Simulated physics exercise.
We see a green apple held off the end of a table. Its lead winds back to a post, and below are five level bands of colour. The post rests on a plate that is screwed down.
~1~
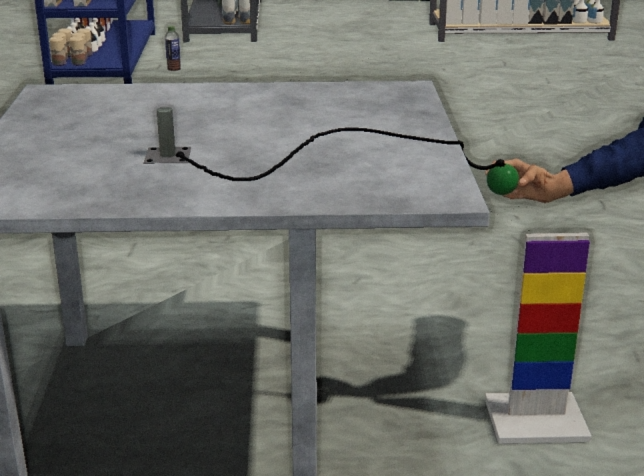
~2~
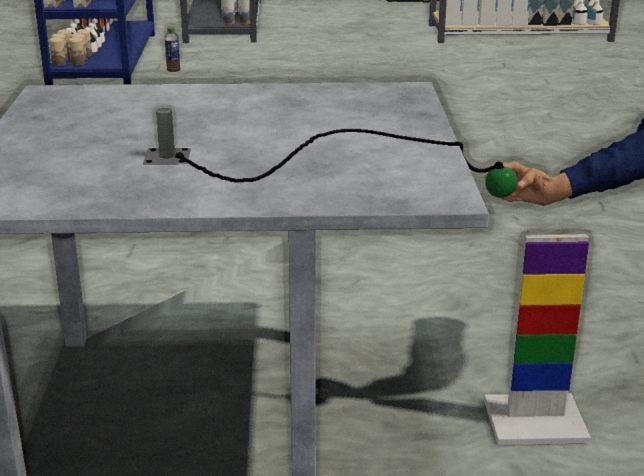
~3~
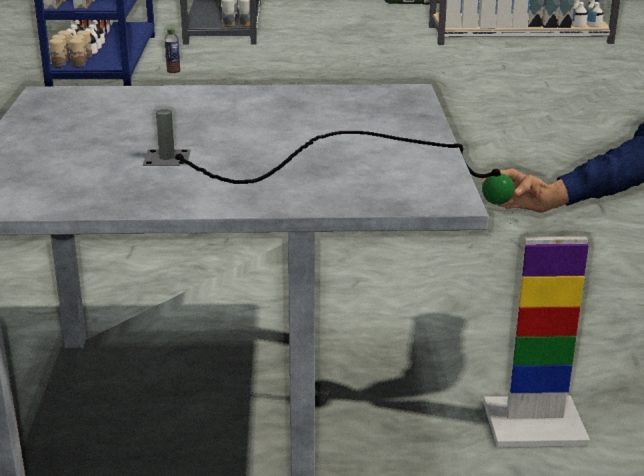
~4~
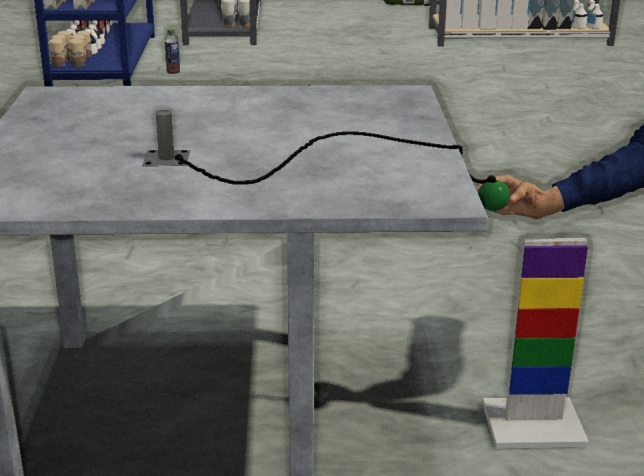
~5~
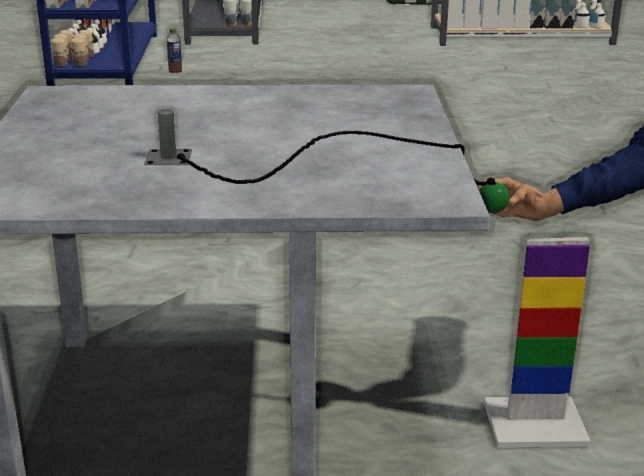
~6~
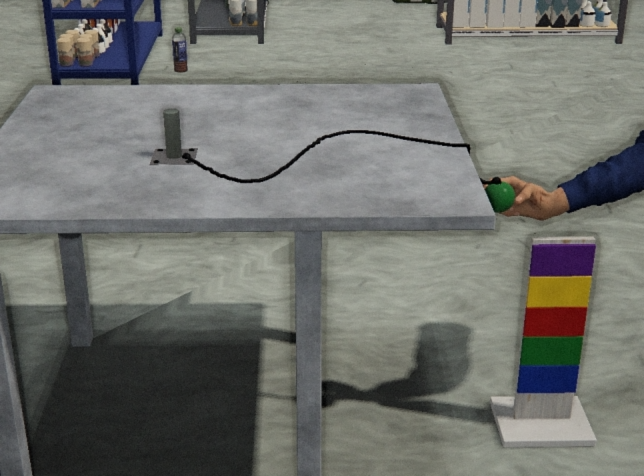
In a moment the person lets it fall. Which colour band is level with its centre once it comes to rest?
The red band.
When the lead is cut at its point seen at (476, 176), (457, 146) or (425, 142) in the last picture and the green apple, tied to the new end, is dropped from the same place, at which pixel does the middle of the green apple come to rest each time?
Roughly at (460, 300) for the first, (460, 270) for the second and (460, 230) for the third.
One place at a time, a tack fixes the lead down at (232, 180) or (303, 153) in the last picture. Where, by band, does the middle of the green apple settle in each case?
First try yellow, second try purple.
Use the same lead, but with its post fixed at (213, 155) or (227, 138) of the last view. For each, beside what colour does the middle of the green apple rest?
Trial 1 - green; trial 2 - green.
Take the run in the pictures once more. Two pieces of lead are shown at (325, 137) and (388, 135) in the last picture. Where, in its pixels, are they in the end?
First one close to (432, 155), second close to (469, 190).
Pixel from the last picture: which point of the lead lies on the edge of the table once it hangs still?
Look near (361, 132).
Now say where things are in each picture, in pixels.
Green apple (503, 179); purple (557, 258); yellow (553, 289); red (550, 319); green (546, 348); blue (543, 376), in the first frame.
Green apple (501, 182); lead through (199, 168) (265, 175) (302, 146) (354, 131) (429, 142), in the second frame.
Green apple (498, 189), in the third frame.
Green apple (494, 195); lead through (198, 170) (265, 177) (302, 149) (353, 133) (429, 145), in the fourth frame.
Green apple (494, 198), in the fifth frame.
Green apple (499, 197); lead through (206, 169) (272, 176) (309, 147) (360, 132) (436, 143), in the sixth frame.
Soon after, apple near (448, 310); level with yellow.
Then, apple near (469, 326); level with red.
At rest, apple near (460, 328); level with red. The lead holds its middle at red.
